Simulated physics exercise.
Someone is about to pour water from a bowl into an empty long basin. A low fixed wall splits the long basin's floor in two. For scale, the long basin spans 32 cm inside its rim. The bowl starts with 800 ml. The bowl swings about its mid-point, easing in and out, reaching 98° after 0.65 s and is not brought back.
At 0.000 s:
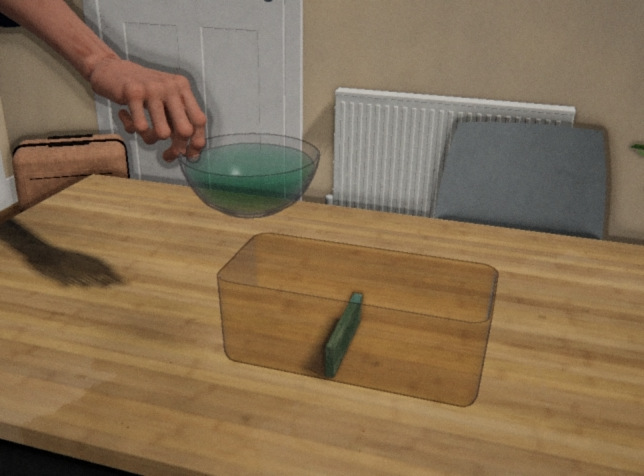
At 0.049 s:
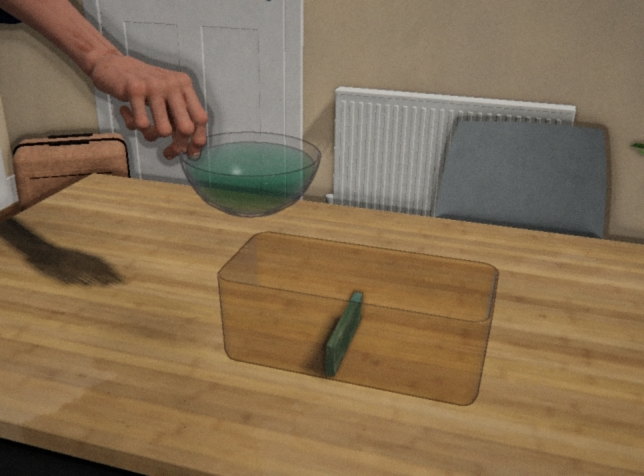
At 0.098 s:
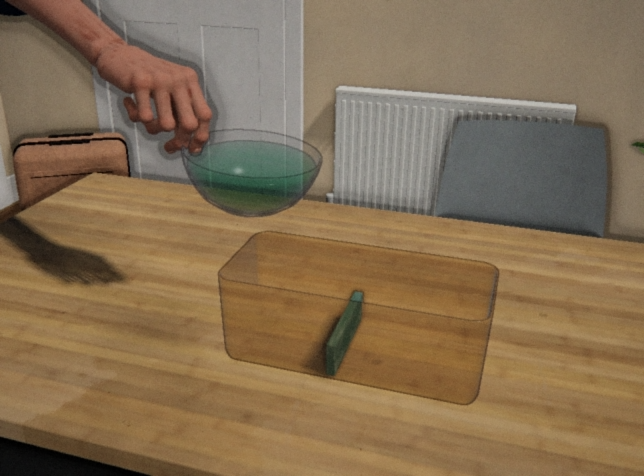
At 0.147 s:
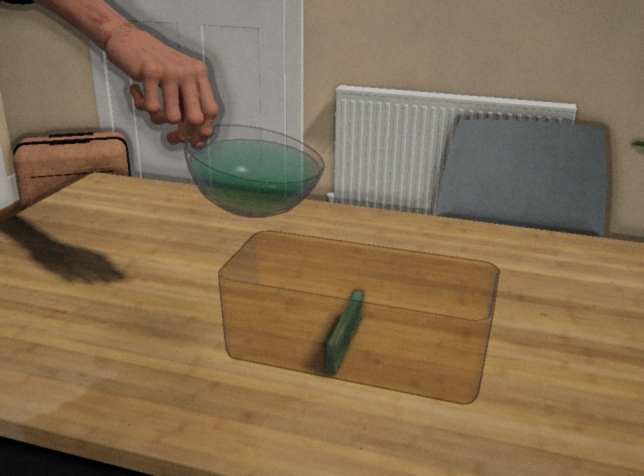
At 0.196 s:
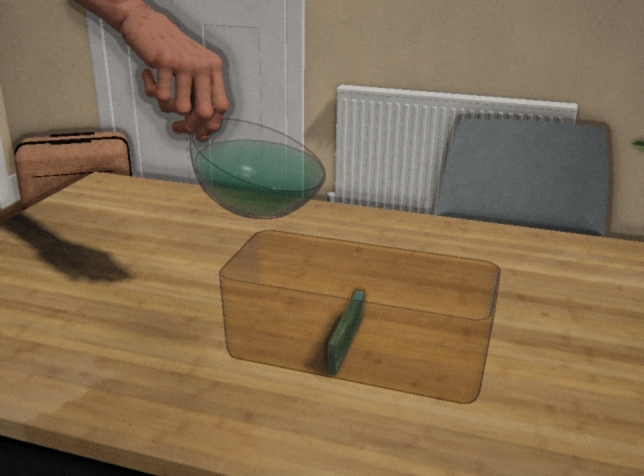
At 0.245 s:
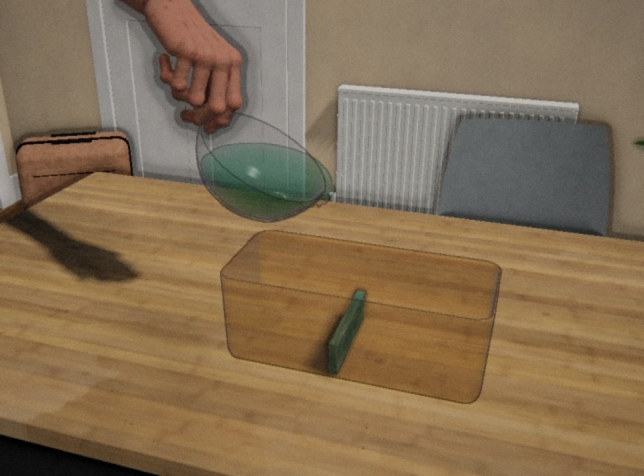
In this clip, a hand holds a clear glass bowl of greenish water above a long transparent basin with a low green divider on a wooden table, then gradually tilts the bowl rightward until water reaches its lowered rim.
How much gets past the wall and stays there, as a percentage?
About 52 per cent.
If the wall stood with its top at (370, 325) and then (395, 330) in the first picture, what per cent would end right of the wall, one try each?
First 20, then 15 per cent.
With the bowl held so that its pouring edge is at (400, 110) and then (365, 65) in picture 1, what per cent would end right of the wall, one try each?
In turn about 80 and 80 per cent.
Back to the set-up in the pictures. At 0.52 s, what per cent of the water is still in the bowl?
About 10 per cent.
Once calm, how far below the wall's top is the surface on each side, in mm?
Some 26 mm on the left and 28 mm on the right.
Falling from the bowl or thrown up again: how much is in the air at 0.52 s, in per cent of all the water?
About 24 per cent.
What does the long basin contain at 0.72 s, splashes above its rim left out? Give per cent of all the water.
Near 92 in a hundred.
By 0.52 s the tilt is 88° and 10 per cent is still to pour, 21 is left of the wall and 45 right of it.
By 0.72 s the tilt is 98° and 0 per cent is still to pour, 41 is left of the wall and 50 right of it.
By 0.92 s the tilt is 98° and 0 per cent is still to pour, 44 is left of the wall and 53 right of it.
By 1.15 s the tilt is 98° and 0 per cent is still to pour, 45 is left of the wall and 53 right of it.
At rest 45 per cent lies left of the wall, 52 right of it and 3 outside.
